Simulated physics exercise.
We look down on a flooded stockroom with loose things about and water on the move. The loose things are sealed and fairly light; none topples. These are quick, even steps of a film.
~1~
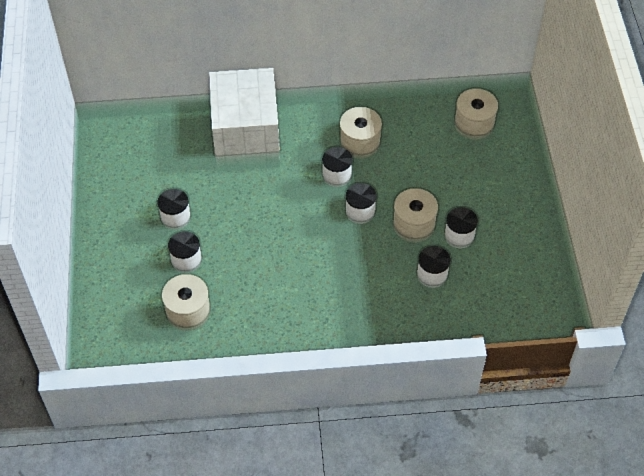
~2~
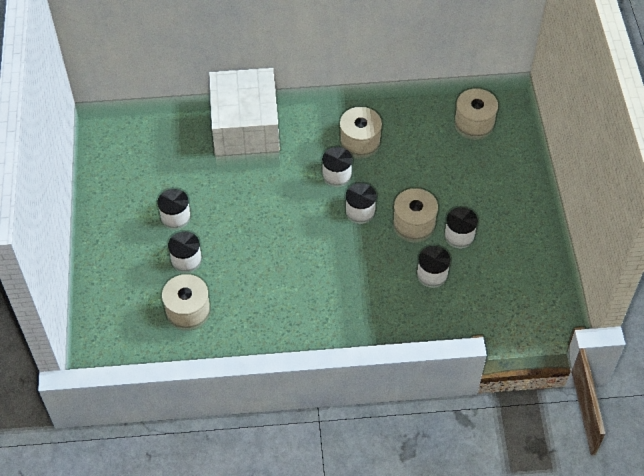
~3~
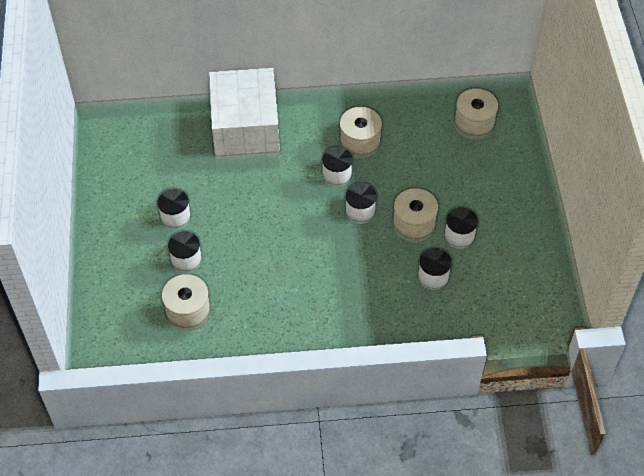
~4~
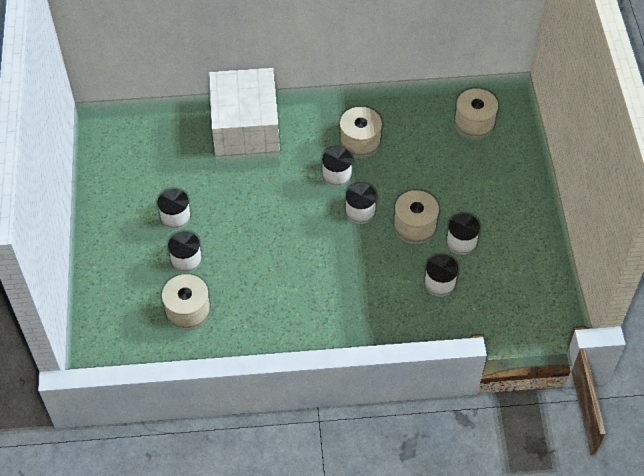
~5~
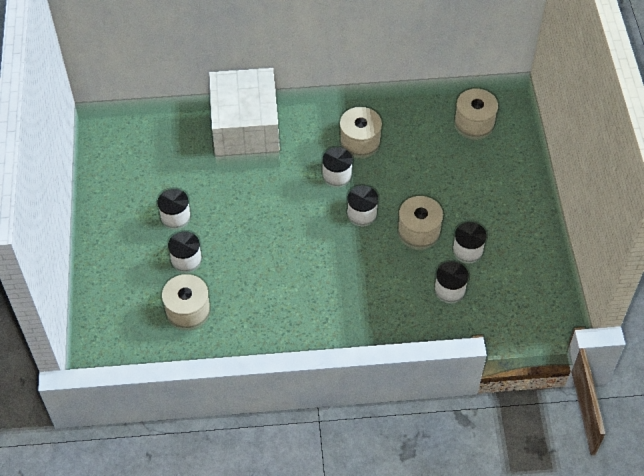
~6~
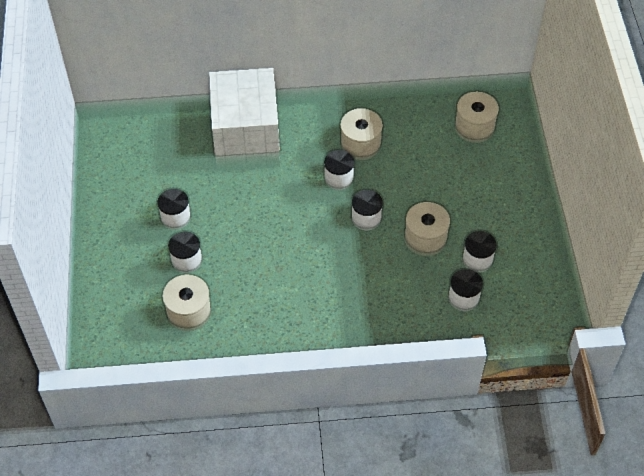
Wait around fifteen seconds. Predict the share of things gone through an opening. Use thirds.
It is from one to two thirds.
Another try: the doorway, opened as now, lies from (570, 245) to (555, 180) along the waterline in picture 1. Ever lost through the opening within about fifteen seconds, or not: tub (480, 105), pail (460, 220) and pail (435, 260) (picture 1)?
One after the other: Out, carried outside, gone.
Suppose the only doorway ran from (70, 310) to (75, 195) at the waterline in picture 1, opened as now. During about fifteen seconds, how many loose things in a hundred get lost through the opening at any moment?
Close to 60 %.
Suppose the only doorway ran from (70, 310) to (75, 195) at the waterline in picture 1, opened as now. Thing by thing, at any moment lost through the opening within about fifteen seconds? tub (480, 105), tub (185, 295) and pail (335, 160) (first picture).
As listed: Left behind, carried outside, yes.
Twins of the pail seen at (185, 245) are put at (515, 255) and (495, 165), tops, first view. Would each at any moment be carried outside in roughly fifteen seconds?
In turn: Washed out, washed out.
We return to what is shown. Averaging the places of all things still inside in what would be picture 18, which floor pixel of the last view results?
Around (373, 247).
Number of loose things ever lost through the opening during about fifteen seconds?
The number is 4.
A moment on, 0 of 10 are out; 10 afloat.
Next, 2 of 10 are out; 8 afloat.
Later, 4 of 10 are out; 6 afloat.
In the end, 4 of 10 are out; 6 afloat.
